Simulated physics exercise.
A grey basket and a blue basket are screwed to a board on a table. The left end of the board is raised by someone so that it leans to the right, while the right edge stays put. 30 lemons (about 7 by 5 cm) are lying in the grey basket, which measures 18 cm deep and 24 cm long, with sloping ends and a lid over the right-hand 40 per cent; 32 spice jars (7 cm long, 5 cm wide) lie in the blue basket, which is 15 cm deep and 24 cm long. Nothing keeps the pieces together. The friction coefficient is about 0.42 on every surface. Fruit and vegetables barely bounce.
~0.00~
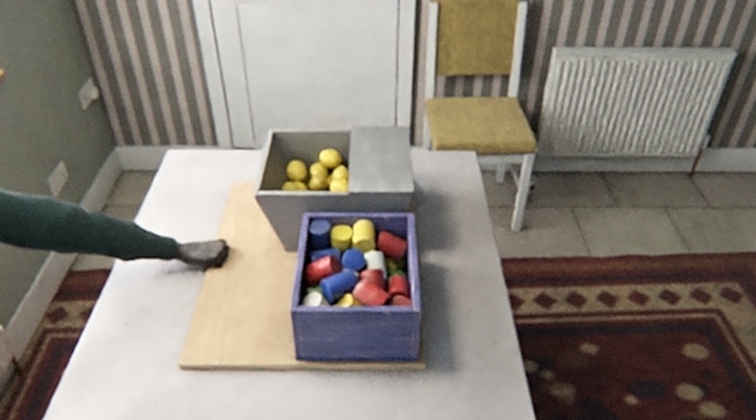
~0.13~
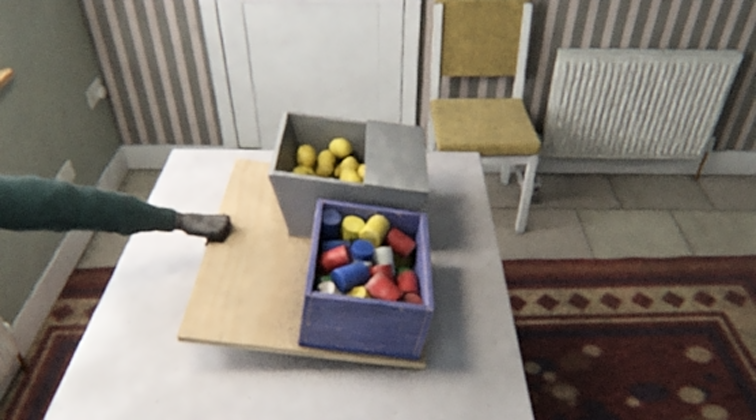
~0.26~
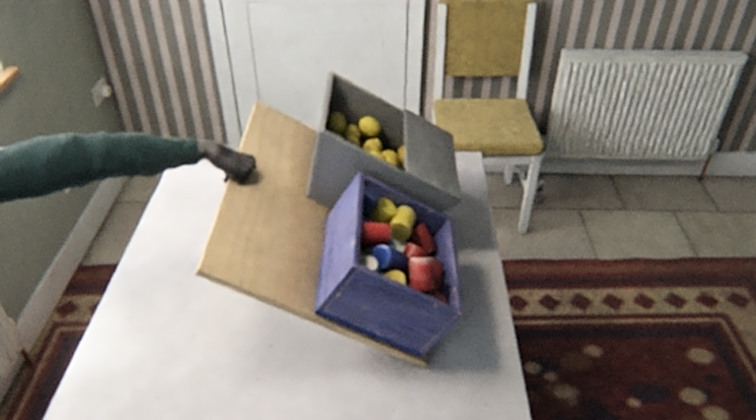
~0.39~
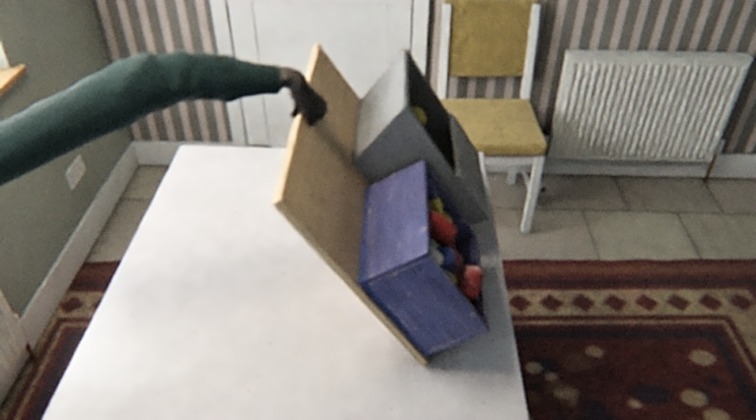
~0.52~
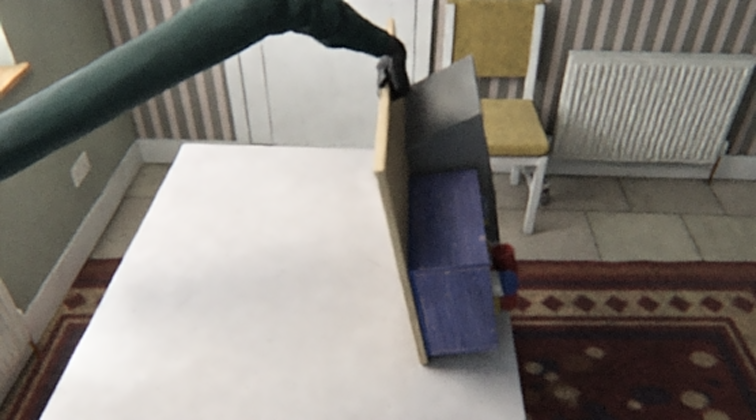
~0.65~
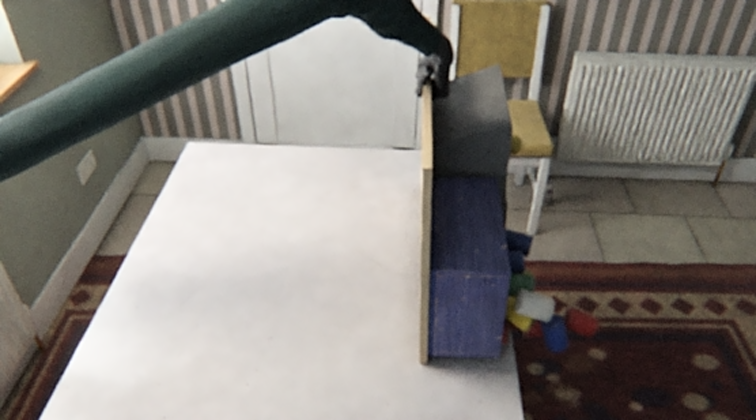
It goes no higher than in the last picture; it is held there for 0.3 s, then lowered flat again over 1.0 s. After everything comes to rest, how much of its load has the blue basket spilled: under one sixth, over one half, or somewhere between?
It holds below half.
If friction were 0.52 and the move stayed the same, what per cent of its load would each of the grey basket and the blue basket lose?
Then the grey basket sheds 0 per cent, while the blue basket sheds 60 per cent.
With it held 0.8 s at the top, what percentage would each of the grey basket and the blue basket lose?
Grey basket 0%, blue basket 70%.
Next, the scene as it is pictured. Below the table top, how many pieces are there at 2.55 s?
The number is close to 25.
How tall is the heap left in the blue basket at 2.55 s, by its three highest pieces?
Roughly 9 cm.
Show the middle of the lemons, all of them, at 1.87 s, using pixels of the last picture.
Near (373, 185) in pixels.
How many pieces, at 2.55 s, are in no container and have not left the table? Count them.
Near 0, by my count.
After 0.95 s, tilt 88°; grey basket 29 in, 1 out and blue basket 11 in, 21 out.
After 1.33 s, tilt 60°; grey basket 29 in, 1 out and blue basket 10 in, 22 out.
After 1.87 s, tilt 2°; grey basket 29 in, 1 out and blue basket 10 in, 22 out.
Outcome (at 2.55 s), grey basket 29 in, 1 out and blue basket 10 in, 22 out. Asked share, 22 of 32, 69 per cent.
